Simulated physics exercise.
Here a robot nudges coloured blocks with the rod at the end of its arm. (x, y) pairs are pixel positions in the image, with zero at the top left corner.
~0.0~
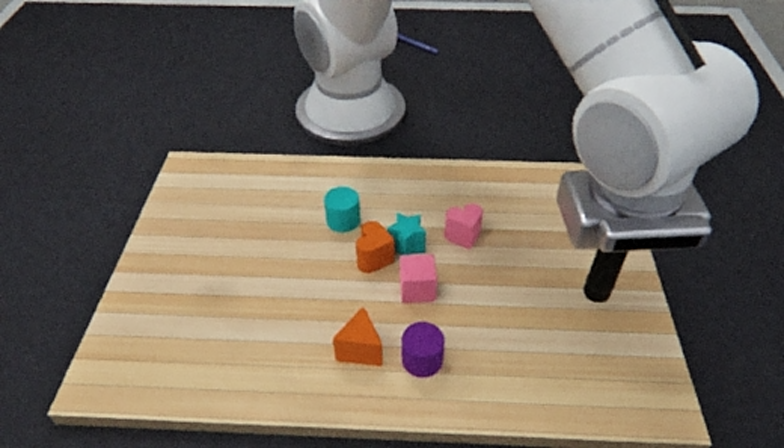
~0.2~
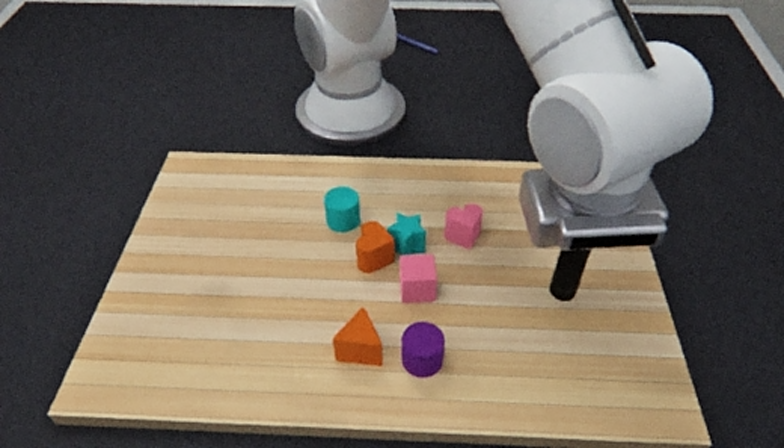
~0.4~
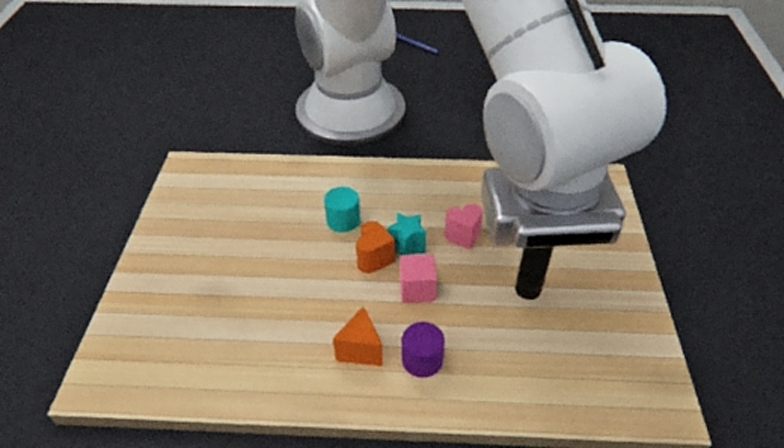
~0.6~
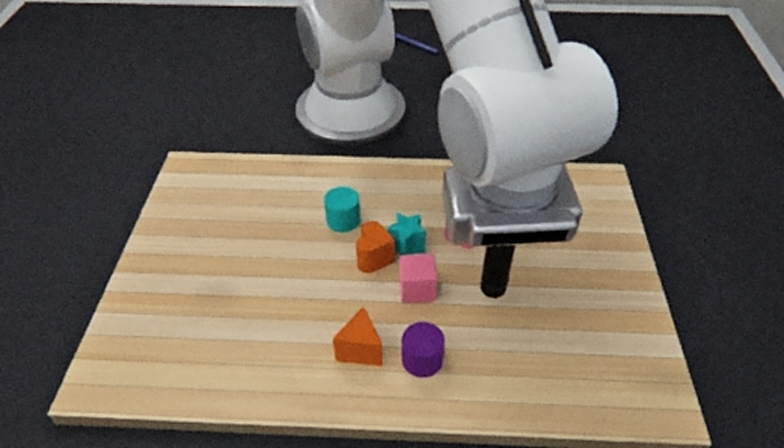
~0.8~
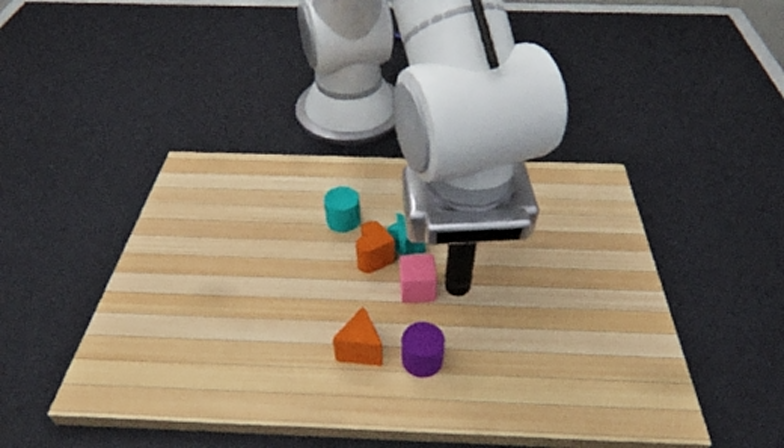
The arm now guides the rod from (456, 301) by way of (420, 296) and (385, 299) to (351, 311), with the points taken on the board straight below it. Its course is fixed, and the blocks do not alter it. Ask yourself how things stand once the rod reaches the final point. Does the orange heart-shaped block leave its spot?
Answer: Yes.
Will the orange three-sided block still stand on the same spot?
That would be a yes.
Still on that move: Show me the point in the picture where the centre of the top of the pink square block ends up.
I'd place it at (372, 256), taking the centre of its top.
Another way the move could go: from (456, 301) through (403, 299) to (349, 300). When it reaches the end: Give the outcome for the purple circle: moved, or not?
At the moment the path ends, the purple circle still stands where it did.
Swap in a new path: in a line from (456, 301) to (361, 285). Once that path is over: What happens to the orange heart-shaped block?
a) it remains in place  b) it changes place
I'll go with b - it changes place.
What follows on the original path. One third of the way, rod (420, 283); pink square block (394, 261), turned 35° clockwise.
Two thirds of the way, rod (384, 286); orange heart-shaped block (369, 231); pink square block (373, 256), turned 70° clockwise.
At the end, rod (350, 298); orange three-sided block in place; orange heart-shaped block (369, 230); pink square block (372, 256), turned 70° clockwise.
